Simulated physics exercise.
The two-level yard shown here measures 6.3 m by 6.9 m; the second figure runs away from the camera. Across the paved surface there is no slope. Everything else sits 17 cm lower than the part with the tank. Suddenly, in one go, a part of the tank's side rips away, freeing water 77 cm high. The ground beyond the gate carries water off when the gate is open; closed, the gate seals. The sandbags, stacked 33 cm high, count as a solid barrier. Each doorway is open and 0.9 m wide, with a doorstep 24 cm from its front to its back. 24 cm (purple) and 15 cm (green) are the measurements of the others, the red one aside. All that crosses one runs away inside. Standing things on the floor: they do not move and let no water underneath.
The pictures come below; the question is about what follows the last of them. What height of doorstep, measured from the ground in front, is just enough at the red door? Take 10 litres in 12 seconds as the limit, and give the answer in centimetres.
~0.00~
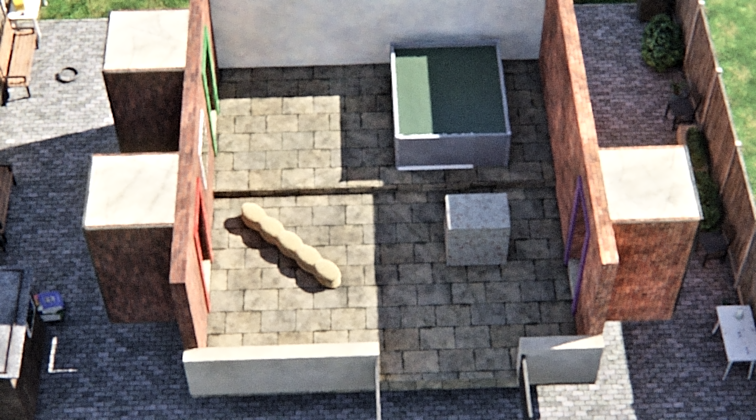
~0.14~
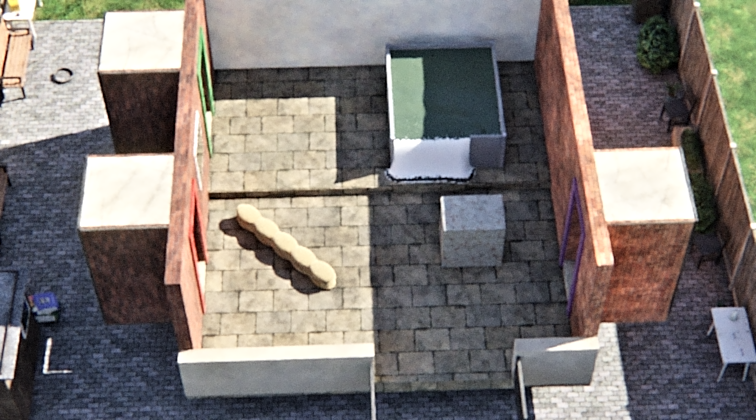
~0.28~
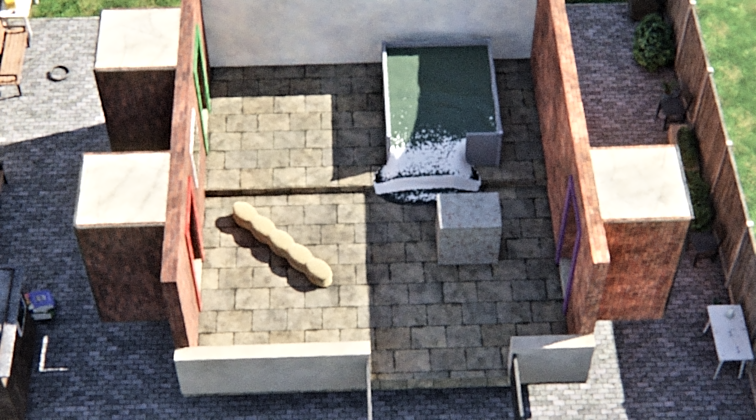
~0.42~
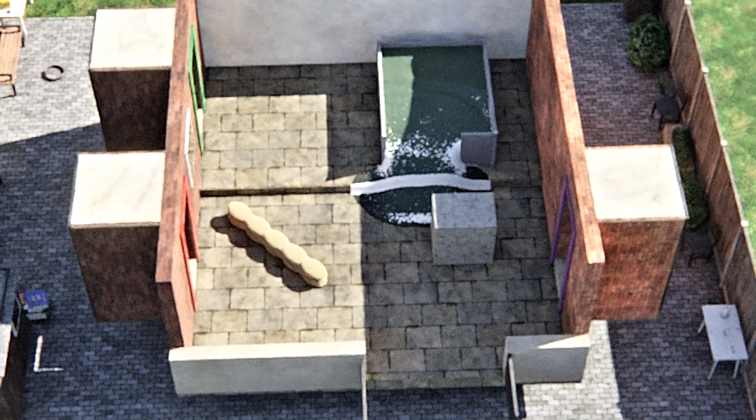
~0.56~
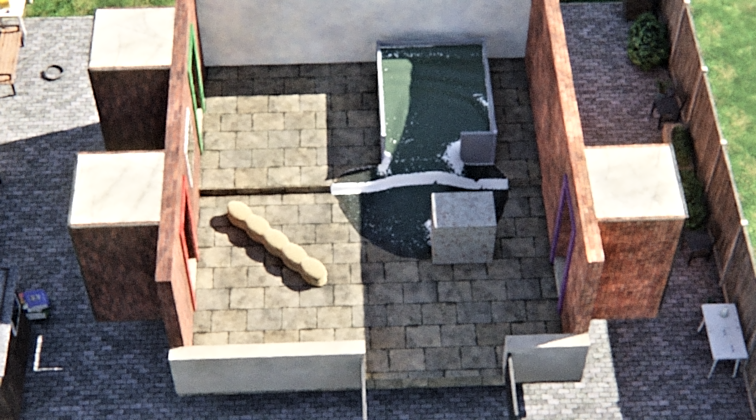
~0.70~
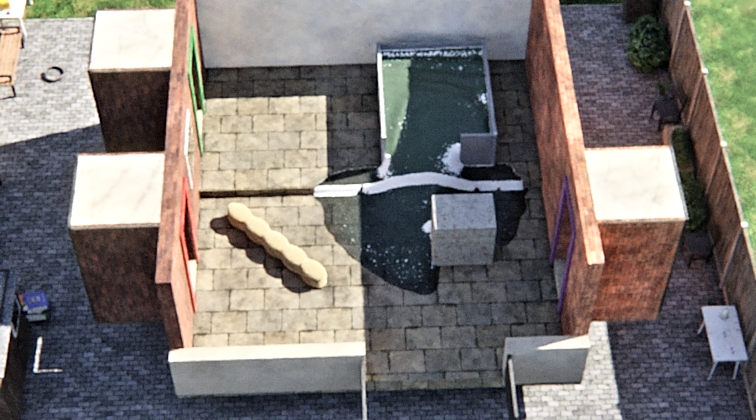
About 11.5 cm.
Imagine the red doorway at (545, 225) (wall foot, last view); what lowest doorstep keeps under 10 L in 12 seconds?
You'd want it roughly 25 cm high.
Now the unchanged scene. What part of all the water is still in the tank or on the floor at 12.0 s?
Close to 62 in a hundred.
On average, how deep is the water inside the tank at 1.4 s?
Roughly 49 cm.
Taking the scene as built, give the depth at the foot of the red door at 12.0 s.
It comes to about 9.0 centimetres deep.
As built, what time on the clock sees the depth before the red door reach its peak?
8.5 s.
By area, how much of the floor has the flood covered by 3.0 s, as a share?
Approximately 55 %.
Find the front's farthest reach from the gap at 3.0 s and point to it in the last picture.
(191, 375).
After 1.4 s water covers 30 % of the floor, deepest (50 cm) near (439, 229); it has not reached the red door.
After 3.0 s water covers 55 % of the floor, deepest (36 cm) near (191, 375); 3 cm at the red door, 0 litres in over its 11 cm doorstep.
After 12.0 s water covers 60 % of the floor, deepest (12 cm) near (481, 347); 9 cm at the red door, 13 litres in over its 11 cm doorstep.
At the red door as built, the water arrived by 3.0 s and peaked near 14 cm at 8.4 s.
With a doorstep of 10.5 cm, 16 litres would have come in within the 12 s; with 14 cm, 2 litres. So under 10 litres takes about 11.5 cm.
